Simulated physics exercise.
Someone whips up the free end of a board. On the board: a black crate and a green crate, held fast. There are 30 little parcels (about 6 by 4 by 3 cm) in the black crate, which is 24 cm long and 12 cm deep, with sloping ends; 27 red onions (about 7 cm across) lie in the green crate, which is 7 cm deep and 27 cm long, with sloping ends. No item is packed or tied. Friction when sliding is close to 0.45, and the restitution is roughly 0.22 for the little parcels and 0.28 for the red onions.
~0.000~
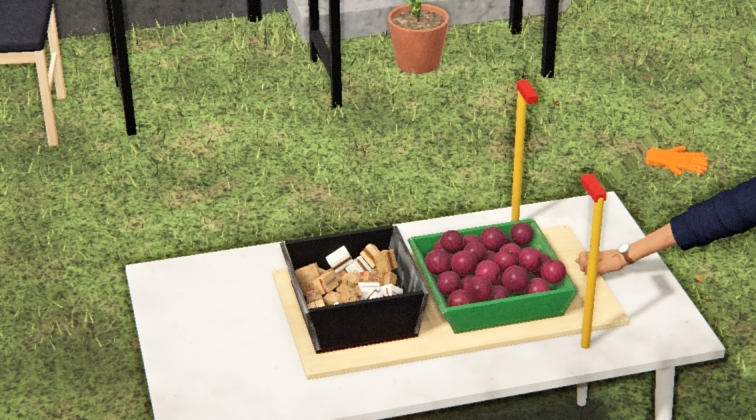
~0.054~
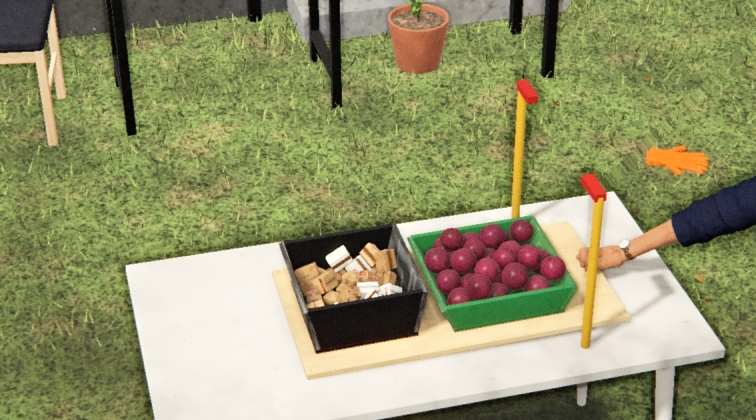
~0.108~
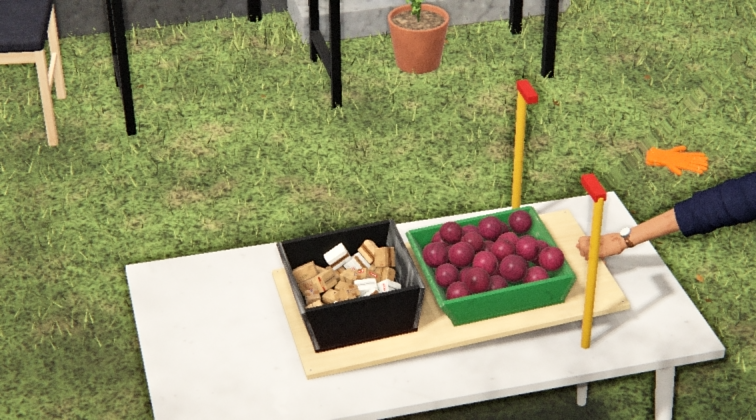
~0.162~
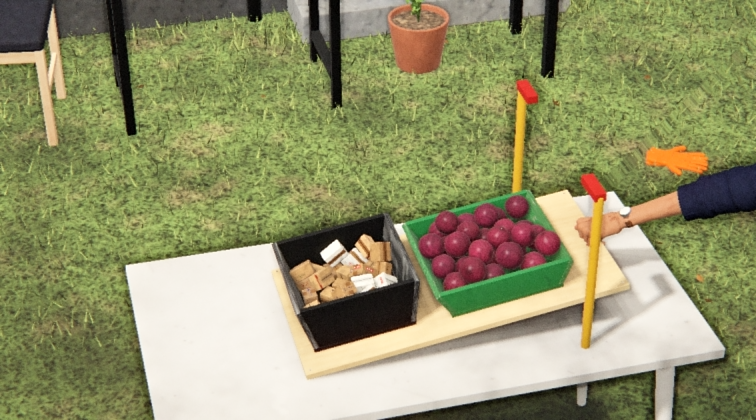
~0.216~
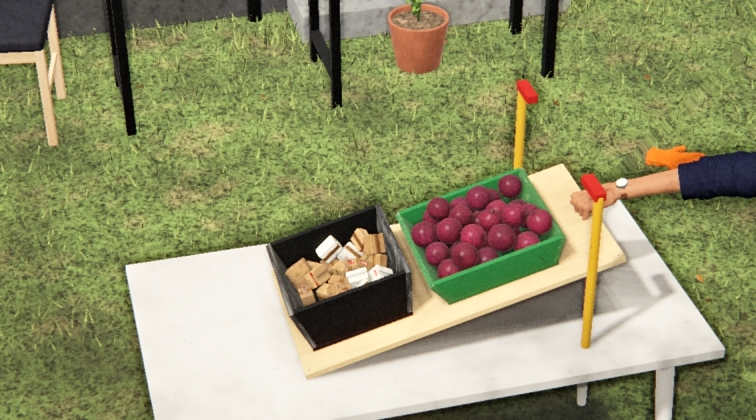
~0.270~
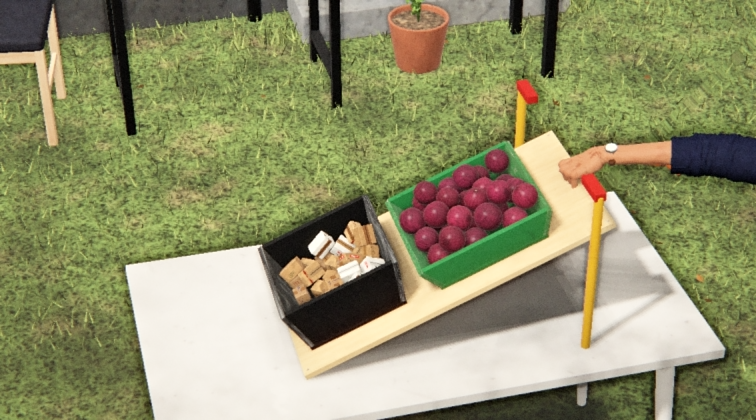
On a lawn, a hand raising the right end of a board on a white table, tilting black and green crates leftward.
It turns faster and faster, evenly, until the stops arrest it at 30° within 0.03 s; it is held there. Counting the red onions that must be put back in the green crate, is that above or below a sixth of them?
The one-sixth line is crossed.
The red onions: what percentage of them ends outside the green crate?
Somewhere close to 80 per cent, I reckon.
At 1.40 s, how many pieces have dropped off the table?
About 8.
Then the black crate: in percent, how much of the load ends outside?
Loss for the black crate - 0 per cent.
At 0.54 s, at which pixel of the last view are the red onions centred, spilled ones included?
Middle: About (378, 191) px.
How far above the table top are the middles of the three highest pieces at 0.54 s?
On average they sit about 54 cm high.
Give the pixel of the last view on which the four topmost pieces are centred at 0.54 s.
Their centre sits close to pixel (382, 139).
After 0.30 s, the board meets the red stops.
After 0.40 s, tilt 30°; the black crate has all 30 and the green crate has all 27.
After 0.54 s, tilt 30°; the black crate has all 30 and the green crate is down by 6 of 27.
After 0.80 s, tilt 30°; the black crate has all 30 and the green crate is down by 22 of 27.
When it is over (at 1.40 s), the black crate has all 30 and the green crate is down by 22 of 27. Asked share, 22 of 27, 81 per cent.
